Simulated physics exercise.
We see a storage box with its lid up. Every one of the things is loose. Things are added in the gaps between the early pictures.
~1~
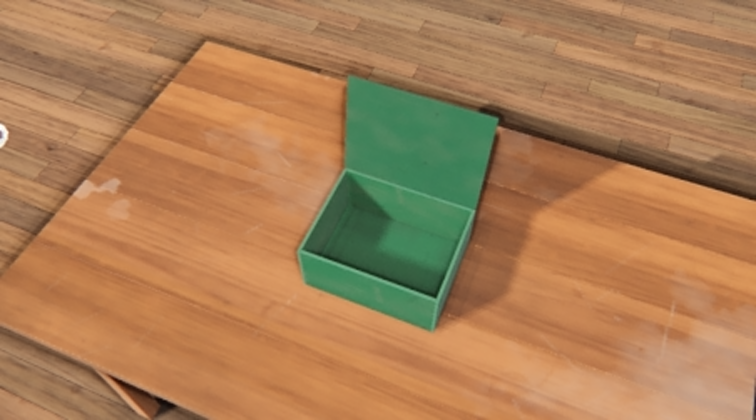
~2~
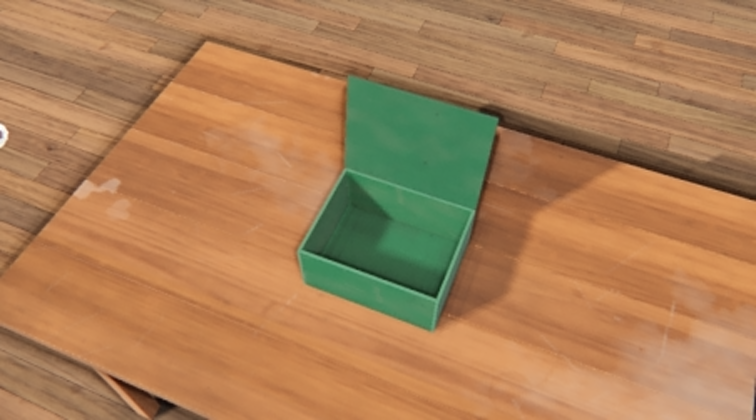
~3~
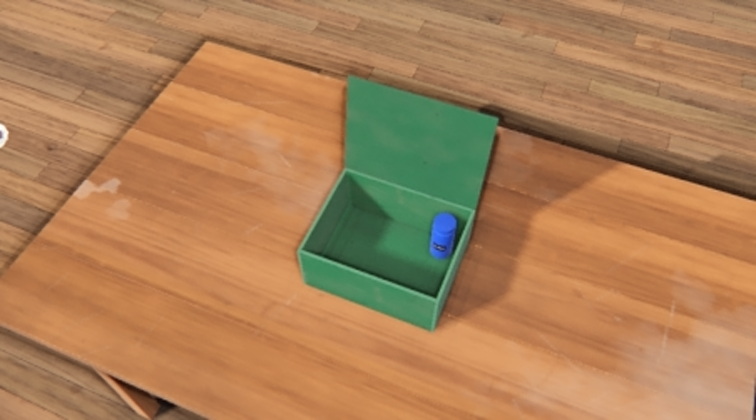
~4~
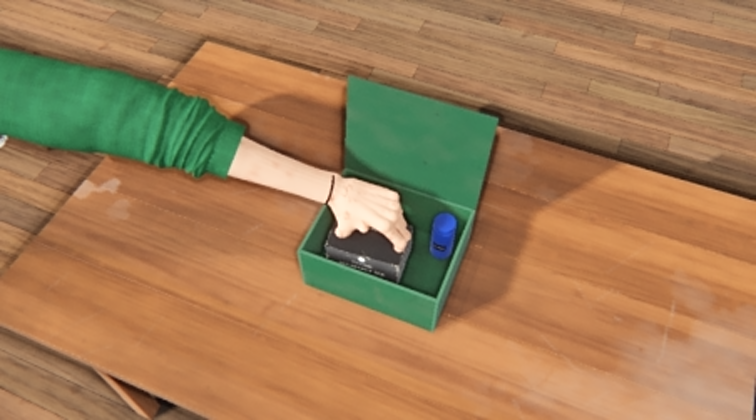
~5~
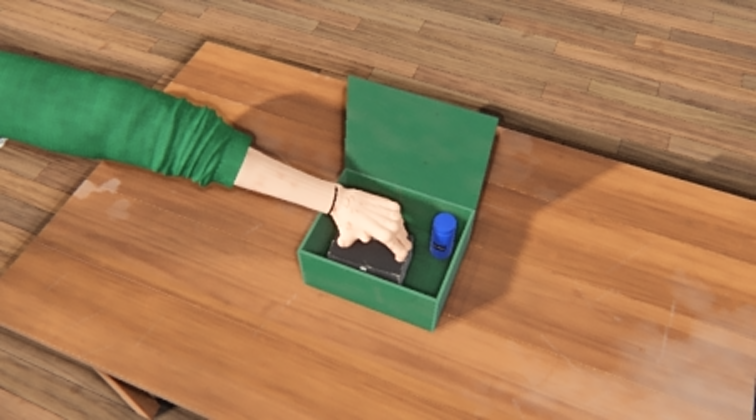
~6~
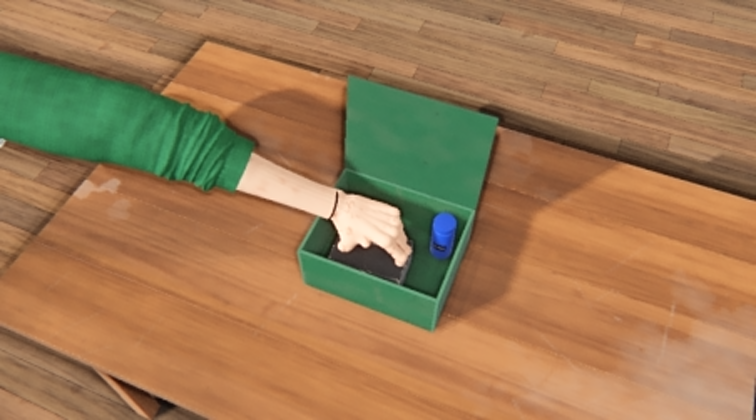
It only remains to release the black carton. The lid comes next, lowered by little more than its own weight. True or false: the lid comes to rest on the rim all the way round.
True.
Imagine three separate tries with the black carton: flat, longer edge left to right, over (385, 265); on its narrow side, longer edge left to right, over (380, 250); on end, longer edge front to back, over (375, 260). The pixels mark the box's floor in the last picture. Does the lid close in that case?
On the first go it comes down fully, on the second it comes down fully, and on the third it can't shut.
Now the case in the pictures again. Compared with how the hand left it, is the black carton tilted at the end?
By the end the black carton has kept its angle.
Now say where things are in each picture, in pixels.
In the first frame, the last thing is not in view yet.
In the second frame, the last thing is not in view yet.
In the third frame, the last thing is not in view yet; blue shaker (443, 236).
The fourth frame shows still above its spot; black carton (369, 247); blue shaker (443, 236).
The fifth frame shows still above its spot; black carton (371, 256); blue shaker (443, 236).
The sixth frame shows put in, still held; blue shaker (443, 236).
Then, 1.10 s past the last view, lid starting down.
Then, 1.60 s past the last view, lid 58° above the rim.
Then, 1.90 s past the last view, lid 33° above the rim.
Then, 2.20 s past the last view, lid 4° above the rim.
Finally, lid shut; both still in place. Final places as the last picture's camera would see them, black carton near (371, 260).
